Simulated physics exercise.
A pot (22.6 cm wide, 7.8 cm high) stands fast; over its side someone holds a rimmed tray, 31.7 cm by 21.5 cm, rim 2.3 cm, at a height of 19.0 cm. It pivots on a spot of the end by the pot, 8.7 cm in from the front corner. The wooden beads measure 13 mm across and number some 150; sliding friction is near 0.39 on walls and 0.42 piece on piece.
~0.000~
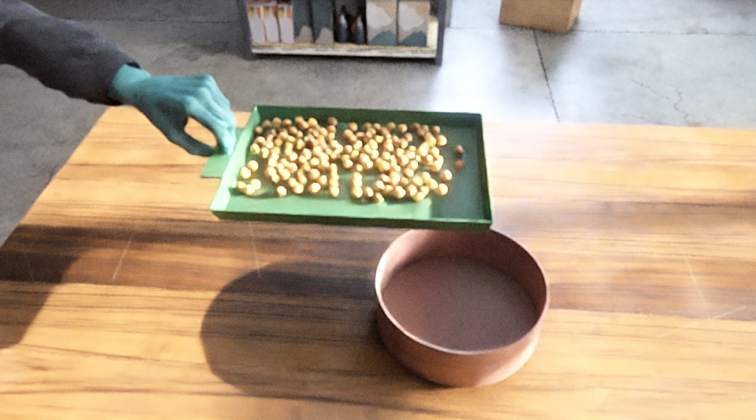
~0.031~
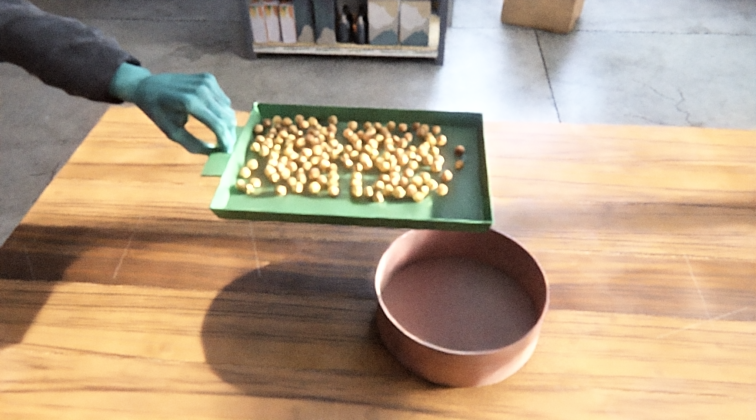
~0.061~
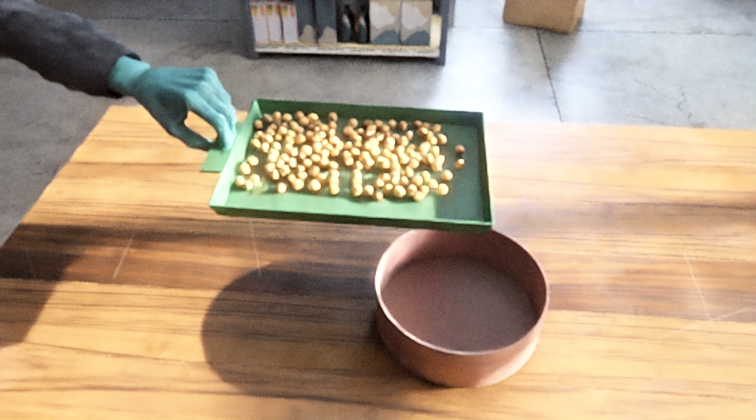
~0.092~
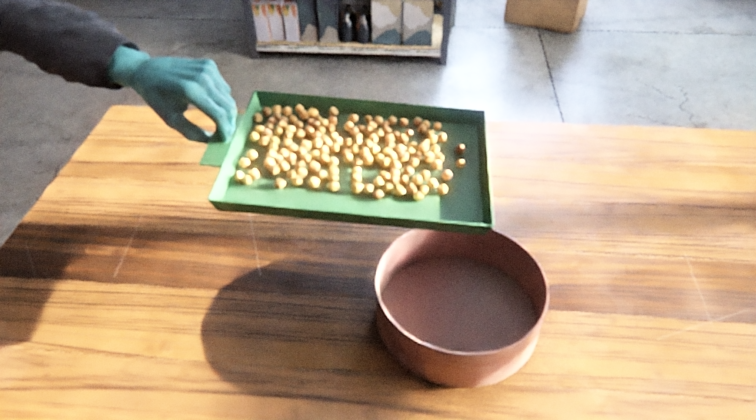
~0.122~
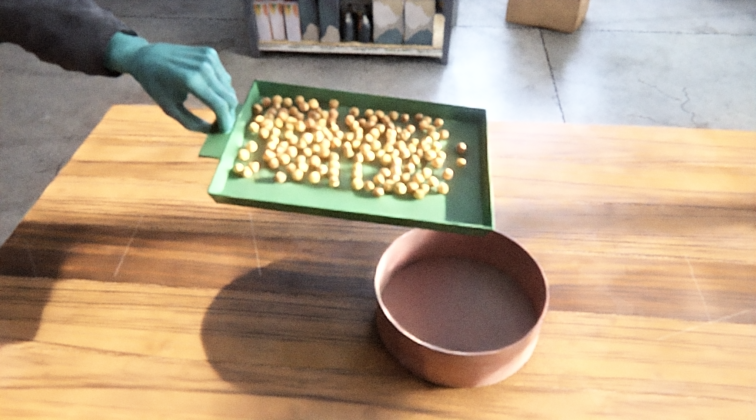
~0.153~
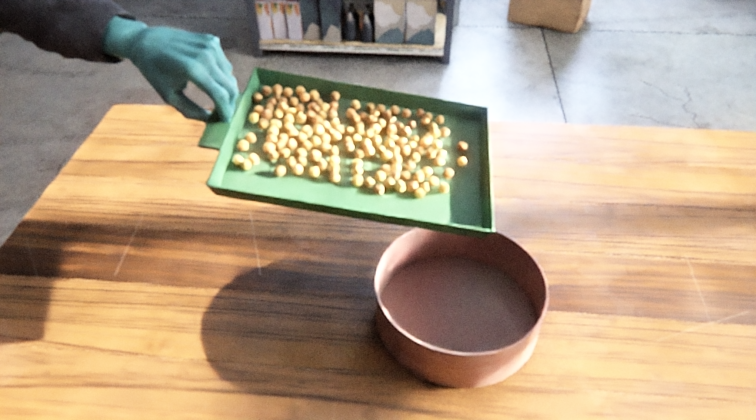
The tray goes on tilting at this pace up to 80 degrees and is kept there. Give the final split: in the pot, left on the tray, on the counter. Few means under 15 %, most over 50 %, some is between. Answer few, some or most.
In the pot: Most; left on the tray: Few; on the counter: Few.
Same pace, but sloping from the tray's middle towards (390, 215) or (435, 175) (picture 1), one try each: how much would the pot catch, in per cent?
Some 90 and 35 per cent.
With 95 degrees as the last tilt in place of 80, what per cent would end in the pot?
In that case some 95 per cent.
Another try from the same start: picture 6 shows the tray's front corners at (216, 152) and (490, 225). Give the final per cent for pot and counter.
Pot 40, counter 60.
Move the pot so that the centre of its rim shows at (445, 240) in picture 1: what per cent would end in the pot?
Some 25 per cent.
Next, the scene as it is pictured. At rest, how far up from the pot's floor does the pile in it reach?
Roughly 2.5 cm.
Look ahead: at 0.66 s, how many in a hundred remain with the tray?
Roughly 85 per cent.
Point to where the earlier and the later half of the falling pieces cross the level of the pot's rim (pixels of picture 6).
At about (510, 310), then at (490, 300).
After 0.46 s, tilt 45 degrees; the tray holds 100 %, the pot 0 %.
After 0.66 s, tilt 67 degrees; the tray holds 85 %, the pot 0 %.
After 0.98 s, tilt 80 degrees; the tray holds 15 %, the pot 75 %.
At rest (2.3 s), pot 95 %, tray 0 %, counter 5 %.
